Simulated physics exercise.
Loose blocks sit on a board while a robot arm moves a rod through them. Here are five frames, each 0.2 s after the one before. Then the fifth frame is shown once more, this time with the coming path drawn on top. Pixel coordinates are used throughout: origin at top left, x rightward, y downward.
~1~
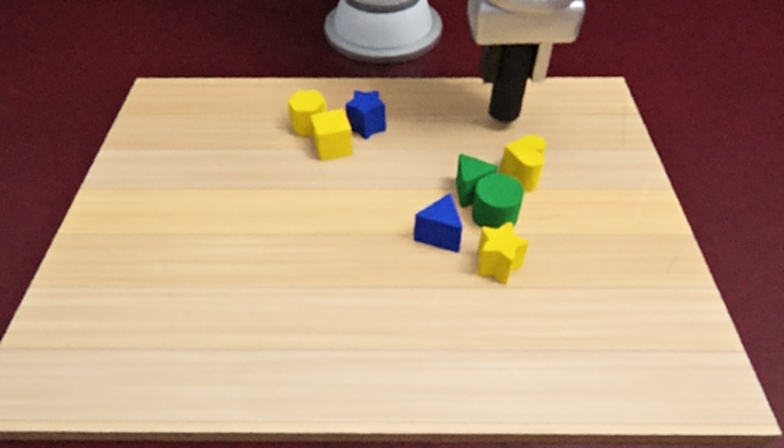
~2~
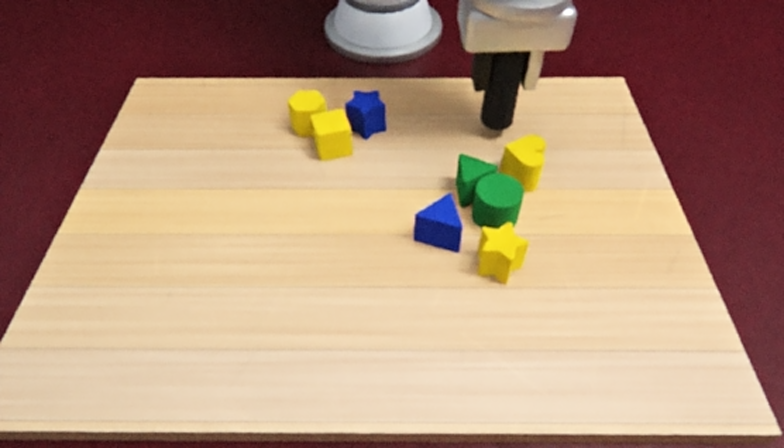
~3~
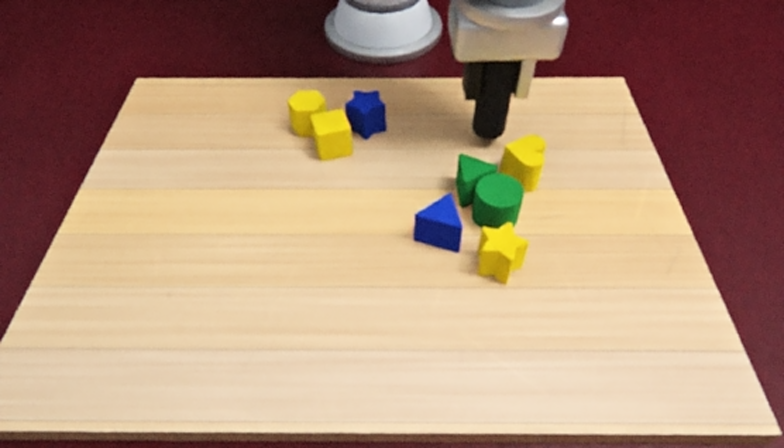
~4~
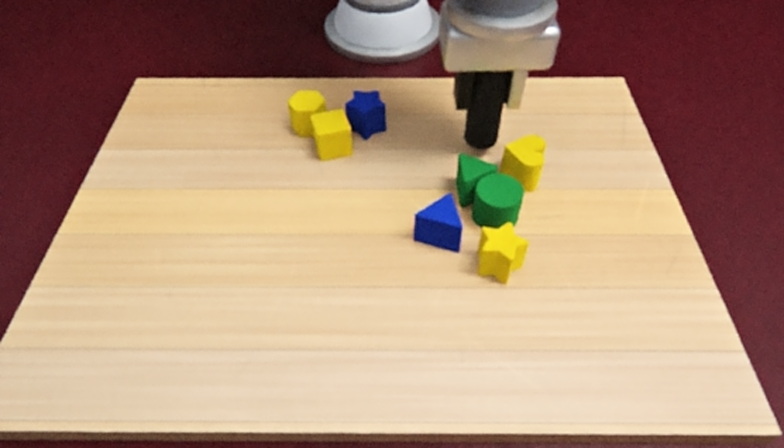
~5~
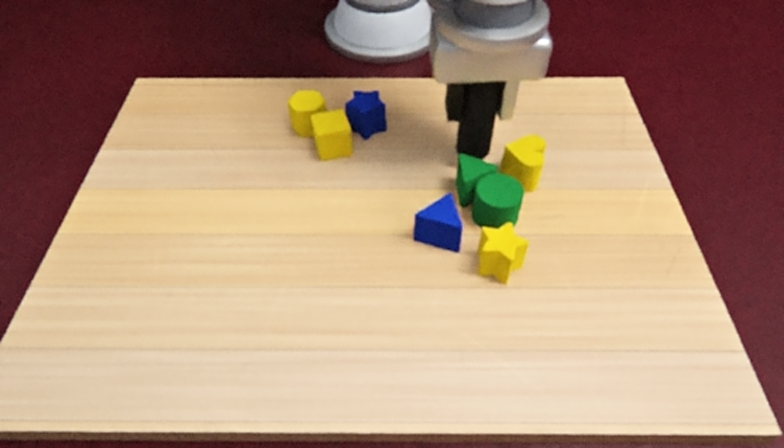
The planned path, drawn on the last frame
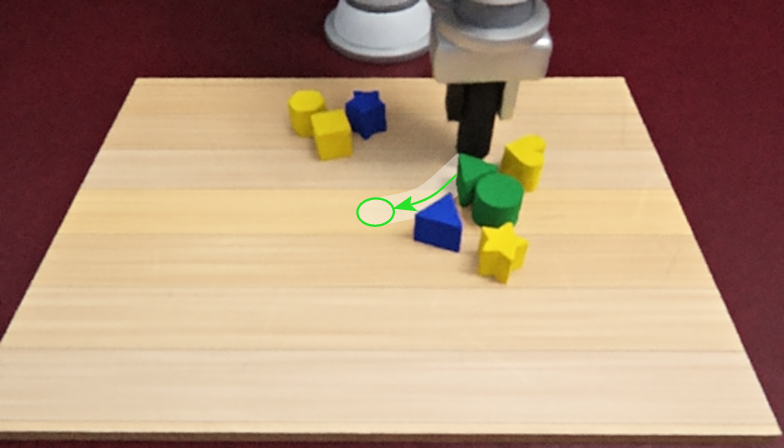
The robot arm's black rod moved slowly down and slightly left across the wooden board, drawing close to the green triangular block, while the scattered yellow, blue and green blocks all stayed still.
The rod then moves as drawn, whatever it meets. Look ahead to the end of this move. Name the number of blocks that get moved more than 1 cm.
It should be one.
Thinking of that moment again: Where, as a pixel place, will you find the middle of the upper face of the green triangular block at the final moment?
My best guess is (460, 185).
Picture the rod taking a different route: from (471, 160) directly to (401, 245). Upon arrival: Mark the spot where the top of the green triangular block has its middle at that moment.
It comes to (463, 196).
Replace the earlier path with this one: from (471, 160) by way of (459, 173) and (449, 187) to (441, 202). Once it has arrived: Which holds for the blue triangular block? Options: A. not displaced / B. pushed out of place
(B)
The drawn path runs from (471, 160) by way of (448, 183) and (417, 203) to (376, 212).
The first path, step by step. One third of the way, rod (448, 173); green triangular block (466, 177), turned 45° anticlockwise; green circular block (502, 191).
Two thirds of the way, rod (417, 192); green triangular block (460, 185), turned 70° anticlockwise; green circular block (502, 191).
At the end, rod (375, 201); blue triangular block not moved; green triangular block (460, 185), turned 70° anticlockwise; green circular block (502, 191).
